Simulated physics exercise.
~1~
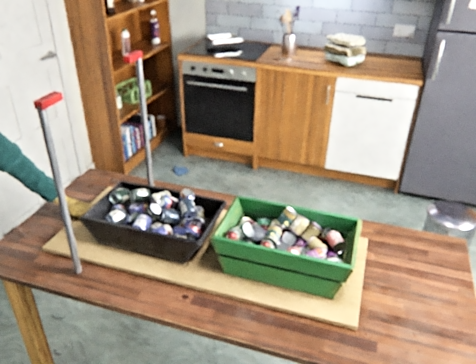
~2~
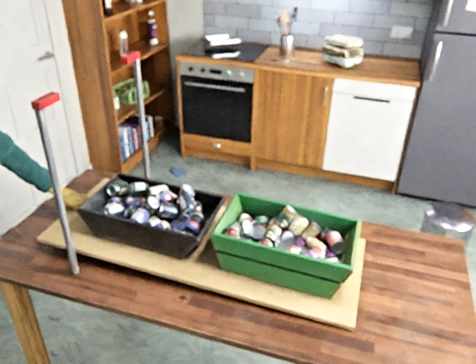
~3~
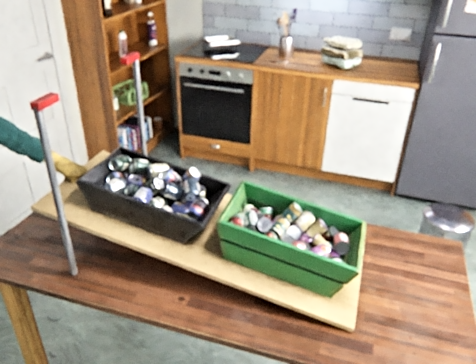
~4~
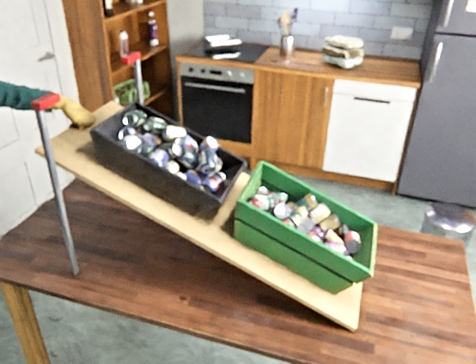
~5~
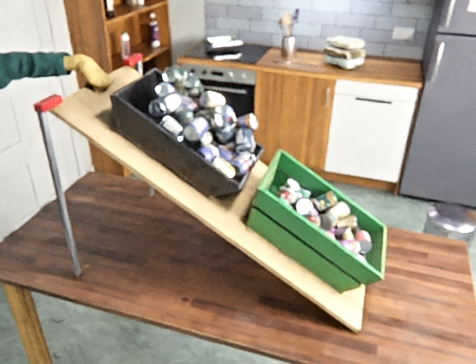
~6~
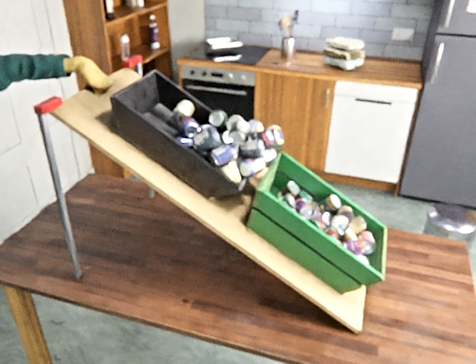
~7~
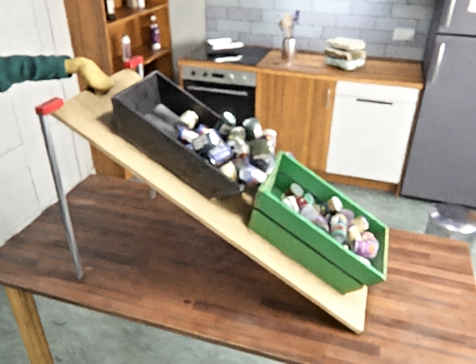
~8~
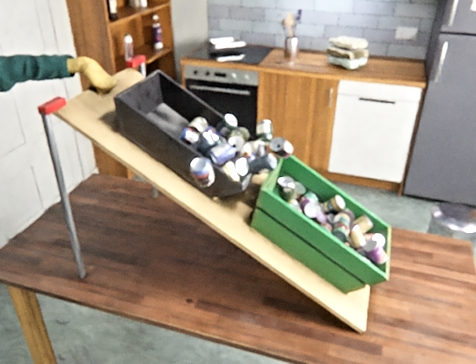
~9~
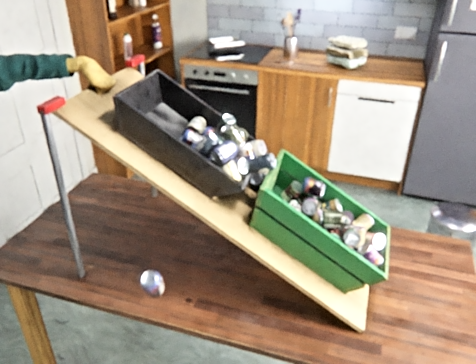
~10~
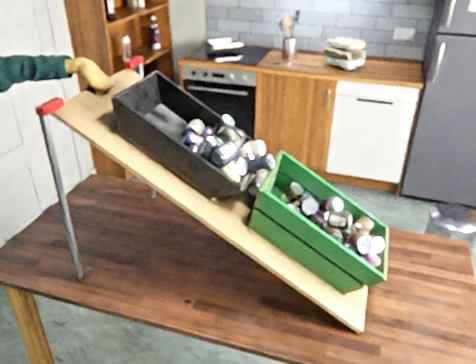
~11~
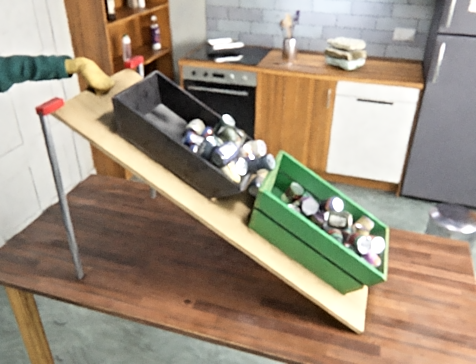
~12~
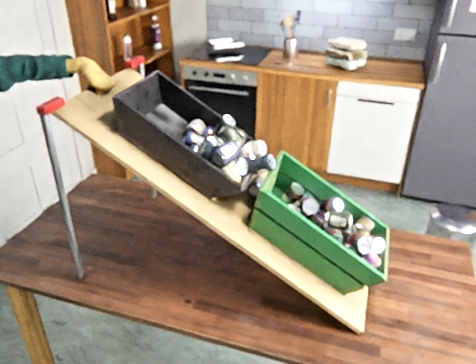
In a kitchen, a black box and a green box, both filled with small cans, sit on a board on a wooden table. A gloved hand at the left lifts the board's end, slowly at first and then faster, until it stands steeply tilted beside two red-topped posts. The cans in the black box slide toward its lower end and pile up, and several spill over the edge. One can appears on the tabletop below the board and is soon gone from view. Finally everything settles, with the green box still holding its cans and the black box's upper part bare.
